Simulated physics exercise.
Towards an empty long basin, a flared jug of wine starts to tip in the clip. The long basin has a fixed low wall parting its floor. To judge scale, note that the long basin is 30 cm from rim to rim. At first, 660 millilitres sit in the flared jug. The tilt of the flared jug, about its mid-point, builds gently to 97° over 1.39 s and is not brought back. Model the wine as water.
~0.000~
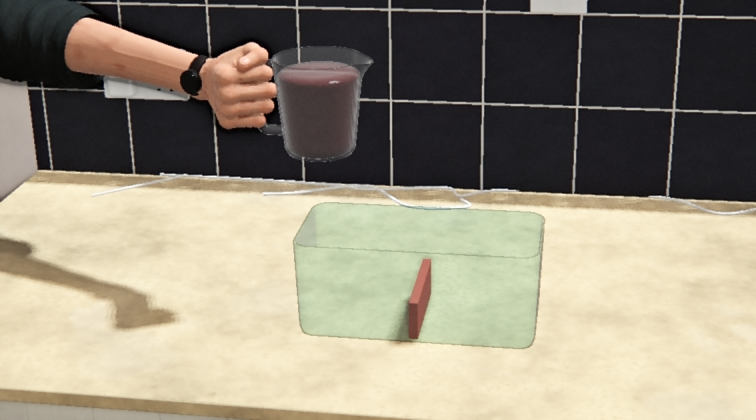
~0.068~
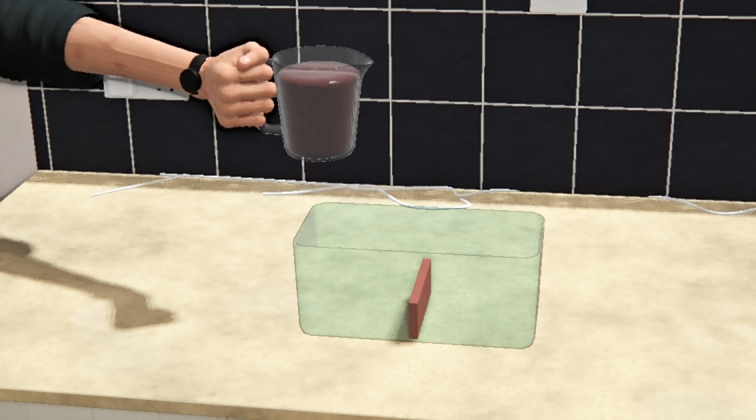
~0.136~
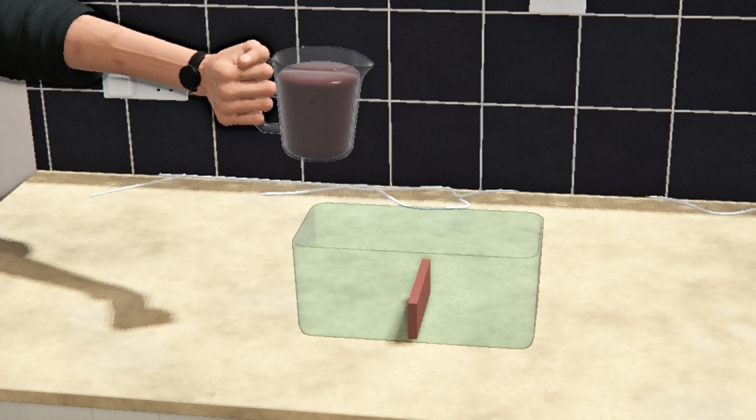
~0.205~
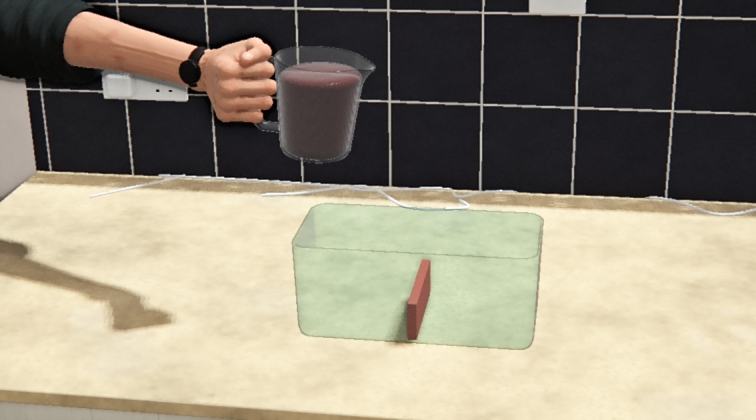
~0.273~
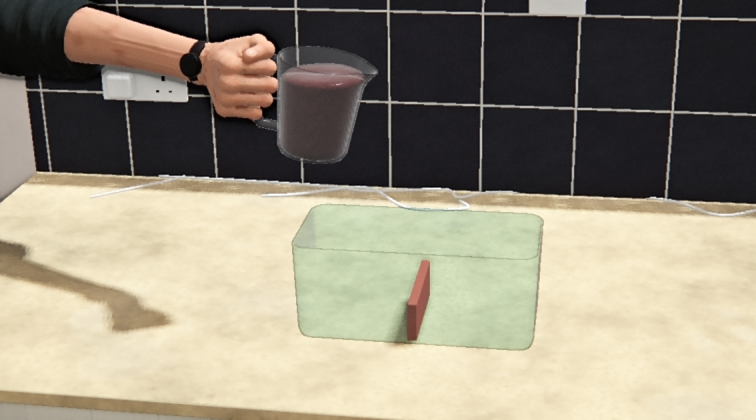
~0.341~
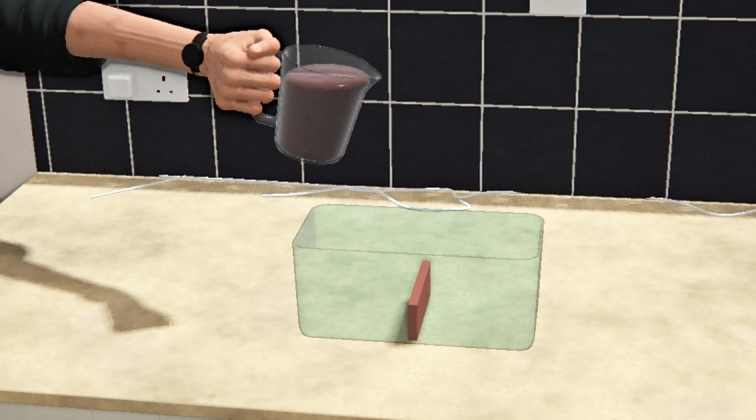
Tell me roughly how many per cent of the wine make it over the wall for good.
Roughly 88 per cent make it over.
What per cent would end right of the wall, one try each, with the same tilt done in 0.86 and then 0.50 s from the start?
90 in a hundred, followed by 90 in a hundred.
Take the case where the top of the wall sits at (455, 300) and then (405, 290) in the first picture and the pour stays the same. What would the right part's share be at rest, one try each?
Try 1: 30 %; try 2: 95 %.
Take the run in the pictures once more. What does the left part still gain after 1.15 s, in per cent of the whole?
Around 10 in a hundred.
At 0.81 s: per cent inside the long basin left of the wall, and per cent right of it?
Lab note: Left near 0, right near 6.
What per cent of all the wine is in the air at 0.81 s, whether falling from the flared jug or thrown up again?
Close to 16 per cent, I'd say.
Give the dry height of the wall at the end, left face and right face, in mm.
48 mm left, 22 mm right.
Then, 0.81 s in, the tilt is 61° and 78 per cent is still to pour, 0 is left of the wall and 6 right of it.
Then, 1.15 s in, the tilt is 90° and 30 per cent is still to pour, 1 is left of the wall and 50 right of it.
Then, 1.50 s in, the tilt is 97° and 3 per cent is still to pour, 7 is left of the wall and 86 right of it.
Then, 1.89 s in, the tilt is 97° and 0 per cent is still to pour, 11 is left of the wall and 88 right of it.
Finally, 11 per cent lies left of the wall, 88 right of it and 1 outside.
